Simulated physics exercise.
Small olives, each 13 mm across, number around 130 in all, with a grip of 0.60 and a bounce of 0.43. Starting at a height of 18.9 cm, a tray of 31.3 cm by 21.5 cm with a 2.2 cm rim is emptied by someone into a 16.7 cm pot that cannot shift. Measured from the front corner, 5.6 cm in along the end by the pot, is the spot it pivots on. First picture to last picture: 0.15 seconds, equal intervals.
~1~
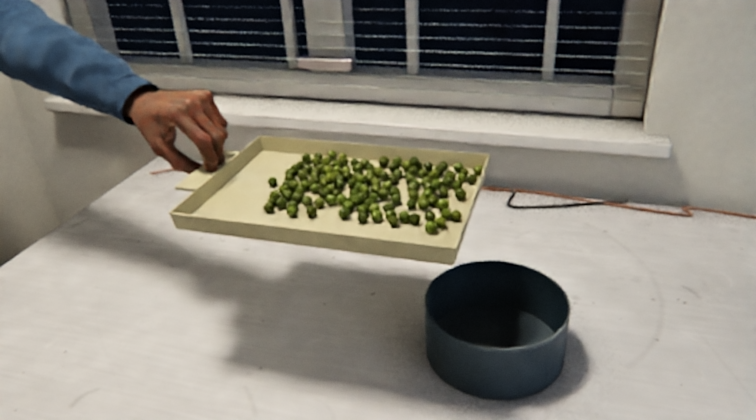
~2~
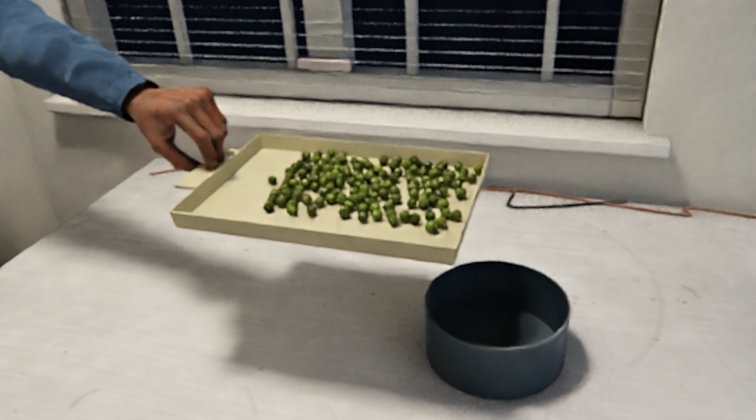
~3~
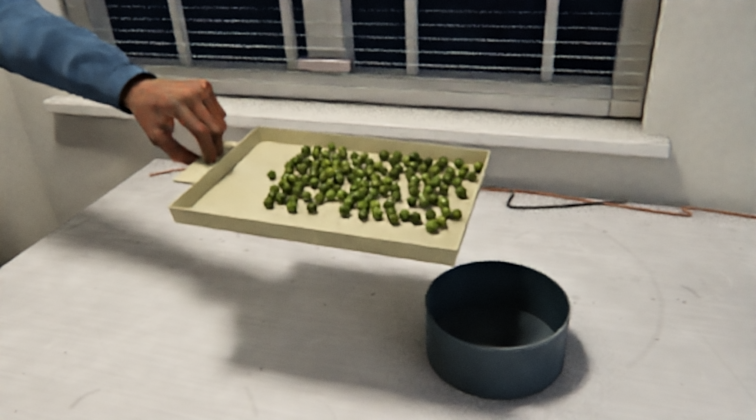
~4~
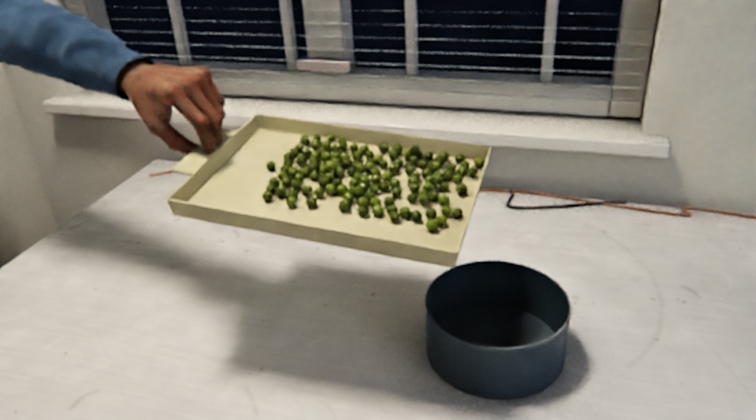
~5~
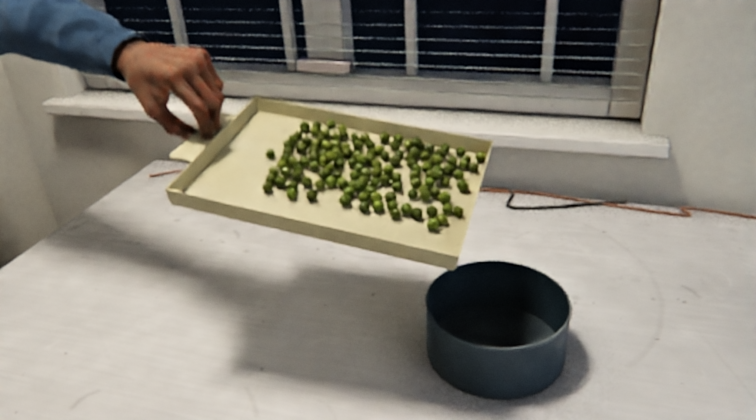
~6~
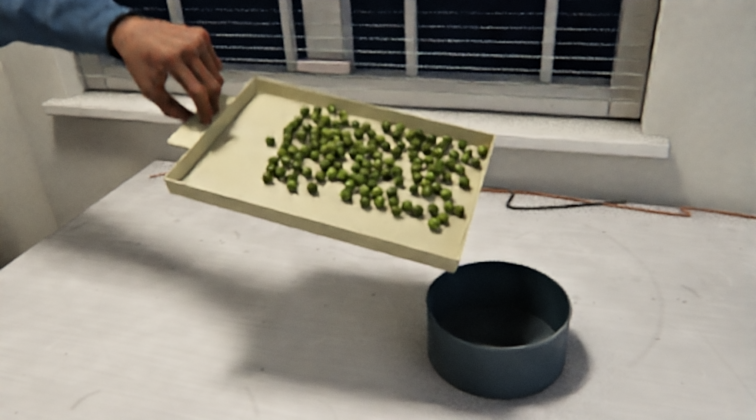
At the start, a hand in a blue sleeve holds a pale tray of small green olives nearly level above a white table, beside a dark round pot. The hand then raises the left end, slowly at first, until the tray slants down to the right, the olives still on it.
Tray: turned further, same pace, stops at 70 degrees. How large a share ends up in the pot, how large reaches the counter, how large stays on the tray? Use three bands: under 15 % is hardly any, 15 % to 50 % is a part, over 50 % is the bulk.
Shares - pot: Hardly any; counter: The bulk; tray: A part.
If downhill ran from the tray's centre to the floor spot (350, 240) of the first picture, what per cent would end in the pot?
About 0 per cent.
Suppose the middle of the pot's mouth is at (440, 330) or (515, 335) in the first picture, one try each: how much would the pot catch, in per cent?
Near 20 and 30 percent, one try each.
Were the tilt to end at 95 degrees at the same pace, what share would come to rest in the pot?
In that case, near 0 percent.
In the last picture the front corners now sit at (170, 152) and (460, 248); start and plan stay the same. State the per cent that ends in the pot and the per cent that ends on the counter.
Pot 25 % / counter 25 %.
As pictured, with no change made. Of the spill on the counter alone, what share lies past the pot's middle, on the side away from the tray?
Around 80 in a hundred.
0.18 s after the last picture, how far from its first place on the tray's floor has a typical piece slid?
2 cm.
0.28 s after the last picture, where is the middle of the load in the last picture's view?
Look near (417, 176) in the last picture.
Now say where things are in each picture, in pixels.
The first picture shows tray tilt 0 degrees, front corners at (172, 212) and (453, 246); middle of the pieces at (376, 183); pot at (497, 300).
The second picture shows tray tilt 1 degrees, front corners at (172, 210) and (454, 247); middle of the pieces at (376, 182).
The third picture shows tray tilt 3 degrees, front corners at (171, 206) and (454, 248); middle of the pieces at (376, 179).
The fourth picture shows tray tilt 6 degrees, front corners at (170, 198) and (455, 250), lowest corner right front; middle of the pieces at (376, 173).
The fifth picture shows tray tilt 11 degrees, front corners at (168, 188) and (457, 254), lowest corner right front; middle of the pieces at (377, 165).
The sixth picture shows tray tilt 16 degrees, front corners at (167, 177) and (458, 258), lowest corner right front; middle of the pieces at (378, 156); pot at (498, 300).
Then, 0.18 s after the last picture, tilt 45 degrees; the tray holds 100 %, the pot 0 %.
Then, 0.28 s after the last picture, tilt 63 degrees; the tray holds 100 %, the pot 0 %.
Then, 0.53 s after the last picture, tilt 70 degrees; the tray holds 45 %, the pot 0 %.
In the end, pot 0 %, counter 60 %, tray 35 %.
